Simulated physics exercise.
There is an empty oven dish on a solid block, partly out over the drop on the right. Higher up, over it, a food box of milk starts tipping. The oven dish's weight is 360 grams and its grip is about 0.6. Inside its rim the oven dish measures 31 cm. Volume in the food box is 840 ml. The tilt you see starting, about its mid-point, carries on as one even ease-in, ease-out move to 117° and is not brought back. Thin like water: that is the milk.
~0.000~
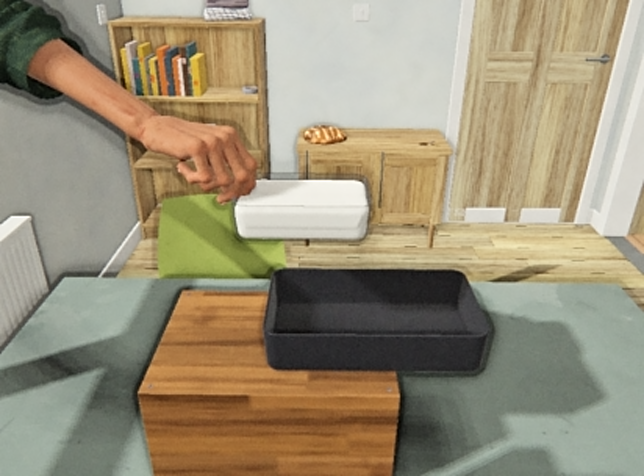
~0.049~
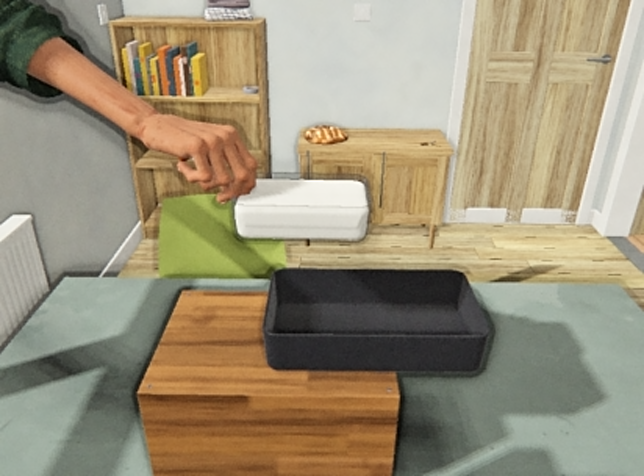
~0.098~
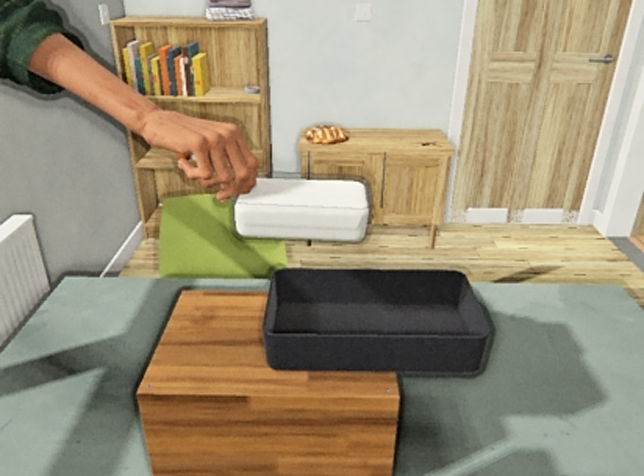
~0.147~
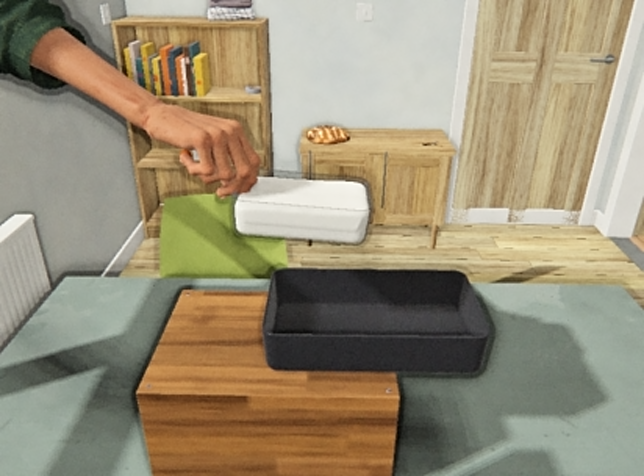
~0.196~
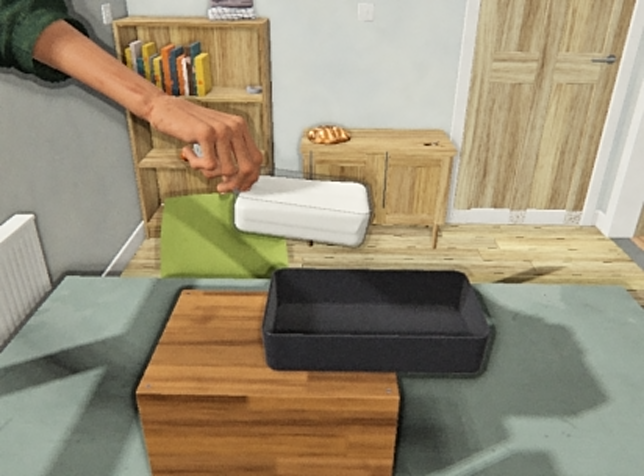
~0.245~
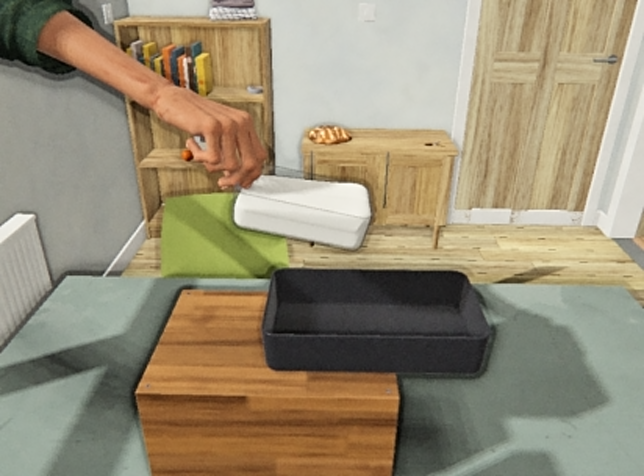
A bright room with a wooden bookcase, a low cabinet, a pale wooden door and a green mat is seen from behind a grey-green table, slightly above it. On the table, a black oven dish sits partly over the right edge of a brown wooden block, while a hand from the left holds a white box above. The box slowly tilts, its right end lowering slightly, as the view stays almost still.
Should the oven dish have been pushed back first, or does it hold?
The oven dish? It goes off.
After 0.68 s the tilt is 71° and 14 per cent is still to pour; the oven dish leans 6° with 39 per cent in it.
After 1.00 s the tilt is 109° and 1 per cent is still to pour; the oven dish leans 69° with 34 per cent in it.
After 1.34 s the tilt is 117° and 0 per cent is still to pour; the oven dish leans 88° with 0 per cent in it.
After 1.70 s the tilt is 117° and 0 per cent is still to pour; the oven dish leans 67° with 0 per cent in it.
In the end the oven dish leans 67° with 0 per cent in it.
